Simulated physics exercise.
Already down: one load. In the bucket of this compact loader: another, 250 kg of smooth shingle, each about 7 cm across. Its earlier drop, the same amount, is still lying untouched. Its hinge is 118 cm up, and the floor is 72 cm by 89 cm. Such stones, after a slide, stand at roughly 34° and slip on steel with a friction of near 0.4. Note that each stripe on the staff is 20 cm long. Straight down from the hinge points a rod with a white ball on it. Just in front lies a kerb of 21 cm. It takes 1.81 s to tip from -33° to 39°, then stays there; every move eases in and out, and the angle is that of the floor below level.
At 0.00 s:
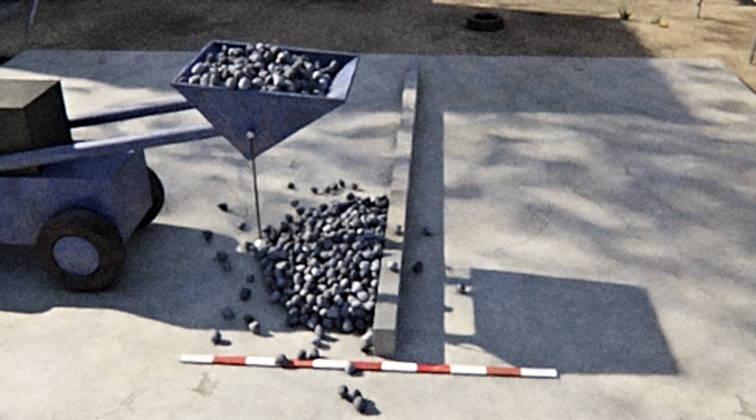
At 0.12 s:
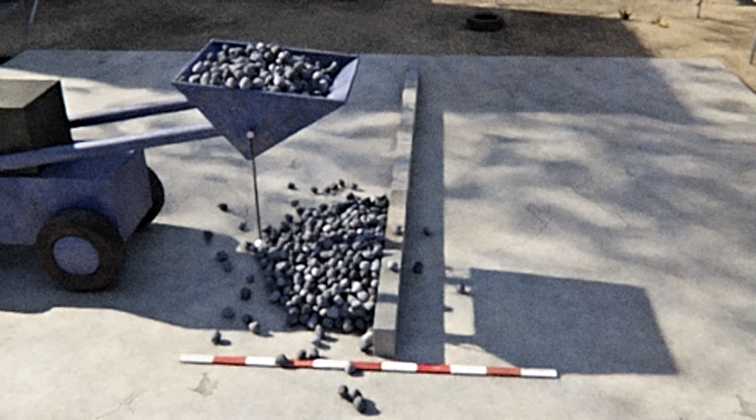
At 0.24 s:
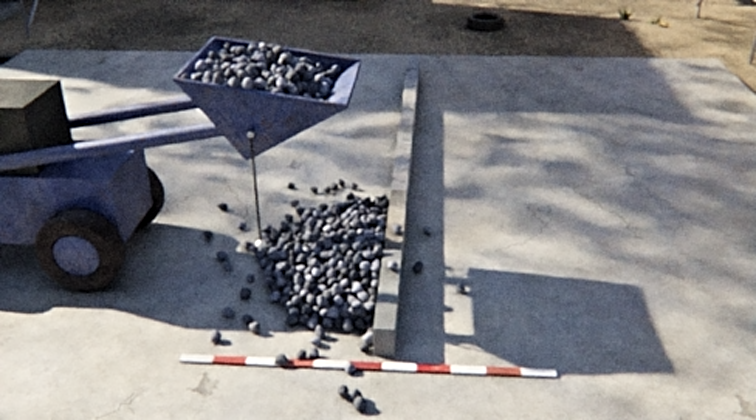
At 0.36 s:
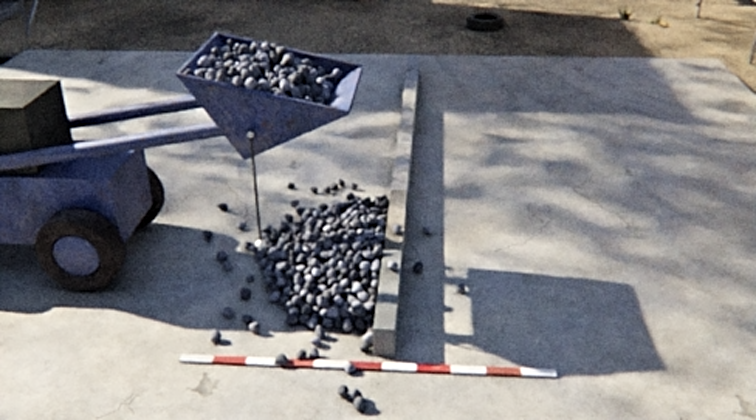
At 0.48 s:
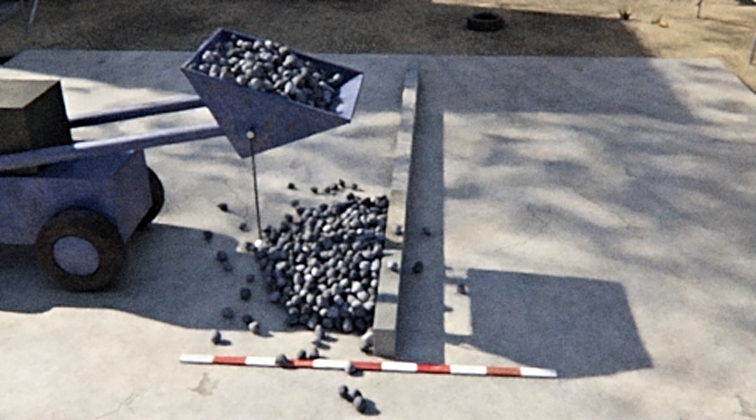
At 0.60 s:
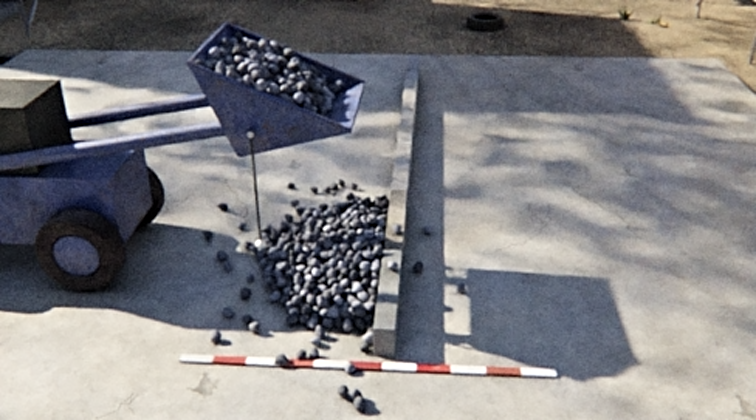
On a sunlit concrete slab edged by brown dirt, seen from a raised, fixed viewpoint, long shadows stretch across the ground. At left, a blue loader with dark wheels holds a bucket of grey stones above a similar heap lying against a low kerb, near a red-and-white staff. The bucket slowly tilts, its right edge lowering and its stones shifting slightly, while the heap below stays still.
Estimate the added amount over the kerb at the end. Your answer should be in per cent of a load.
Roughly 45 per cent of a load.
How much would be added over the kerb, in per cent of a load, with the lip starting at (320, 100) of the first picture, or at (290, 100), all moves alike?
About 15 per cent for the first, 5 per cent for the second.
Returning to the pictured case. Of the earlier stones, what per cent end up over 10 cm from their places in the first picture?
Estimate: 5 %, roughly.
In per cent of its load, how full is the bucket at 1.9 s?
Roughly 10 per cent remains inside.
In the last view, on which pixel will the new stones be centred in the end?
Around (391, 251).
After 1.4 s the floor is at 28°; in per cent of one load, 81 in the bucket, 119 on this side of the kerb, 1 over the kerb; the foremost stones are at (410, 241).
After 1.9 s the floor is at 39°; in per cent of one load, 12 in the bucket, 168 on this side of the kerb, 21 over the kerb; the foremost stones are at (491, 263).
After 2.3 s the floor is at 39°; in per cent of one load, 0 in the bucket, 163 on this side of the kerb, 38 over the kerb; the foremost stones are at (555, 280).
After 4.7 s the floor is at 39°; in per cent of one load, 0 in the bucket, 155 on this side of the kerb, 46 over the kerb; the foremost stones are at (608, 281). Net gain over the kerb, 45.
